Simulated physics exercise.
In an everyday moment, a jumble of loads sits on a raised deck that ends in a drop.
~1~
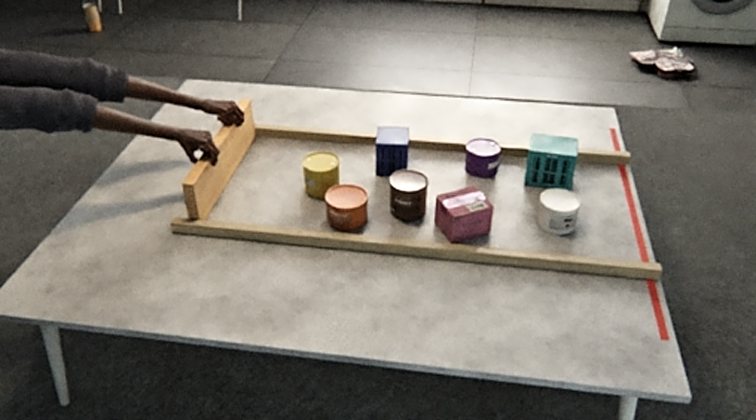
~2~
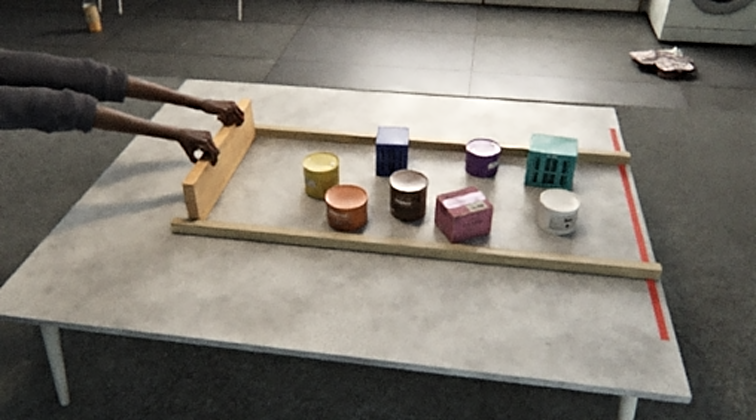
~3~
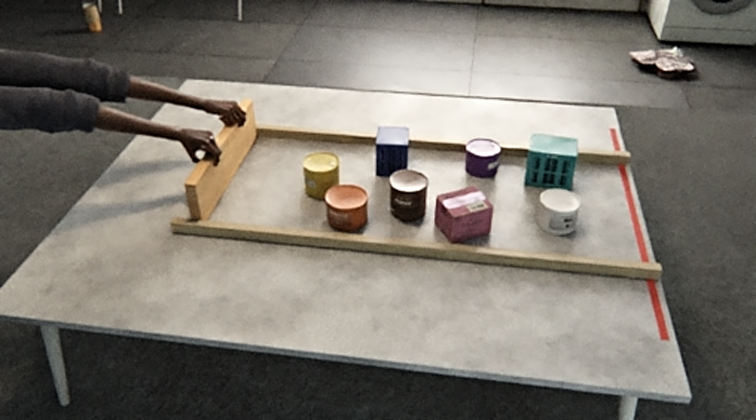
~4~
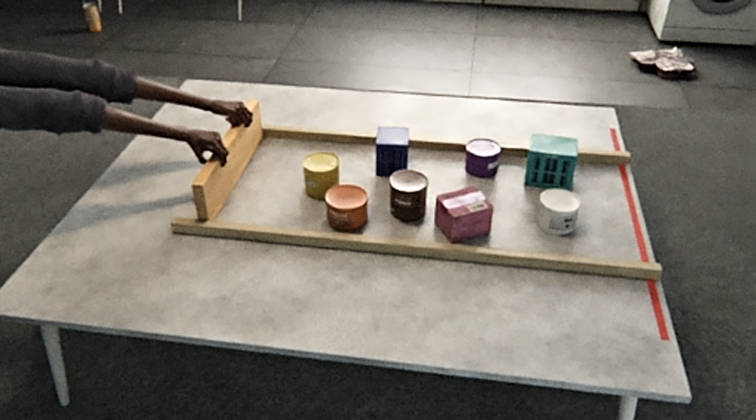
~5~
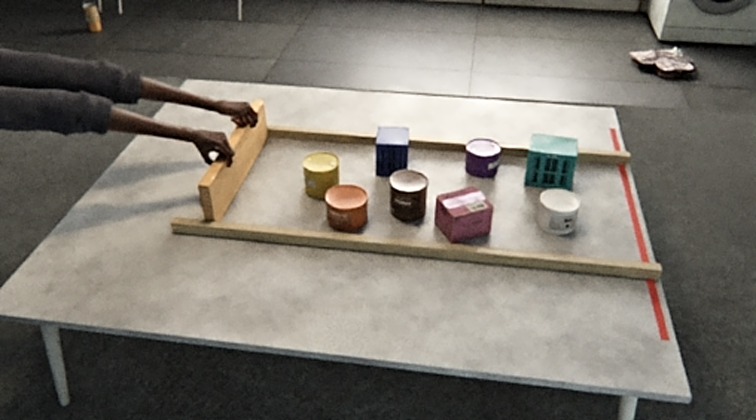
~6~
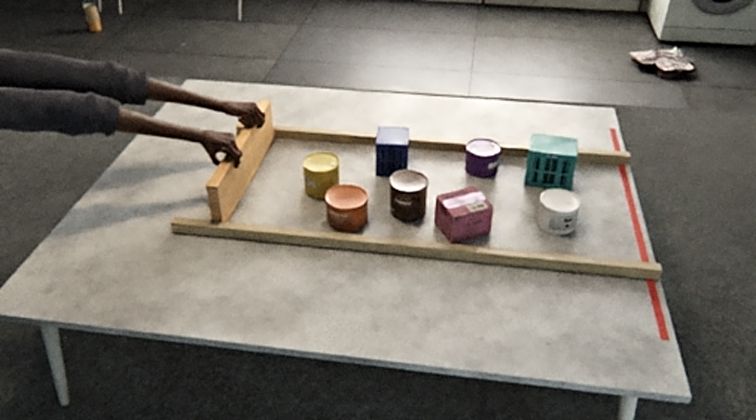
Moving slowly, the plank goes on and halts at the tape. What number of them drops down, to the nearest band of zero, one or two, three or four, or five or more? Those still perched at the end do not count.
My prediction is five or more fallers.
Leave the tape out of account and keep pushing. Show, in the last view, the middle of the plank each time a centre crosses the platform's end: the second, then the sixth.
I'd say close to (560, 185), and after that close to (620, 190).
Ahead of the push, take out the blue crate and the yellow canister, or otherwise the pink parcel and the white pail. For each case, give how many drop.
That gives 6 in the first case, then 6 in the second.
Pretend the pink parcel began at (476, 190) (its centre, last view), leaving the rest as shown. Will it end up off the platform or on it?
Result: It falls away.
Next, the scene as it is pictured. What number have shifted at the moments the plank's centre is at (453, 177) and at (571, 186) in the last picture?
Moved so far: 6, later 8.
A little later, none off yet; white pail at rest near (558, 212); turquoise crate at rest near (551, 162); purple canister at rest near (482, 158).
When it is over, the number that fall off is five or more; down, yellow canister, orange pail, blue crate, brown pail, pink parcel, purple canister, turquoise crate and white pail.
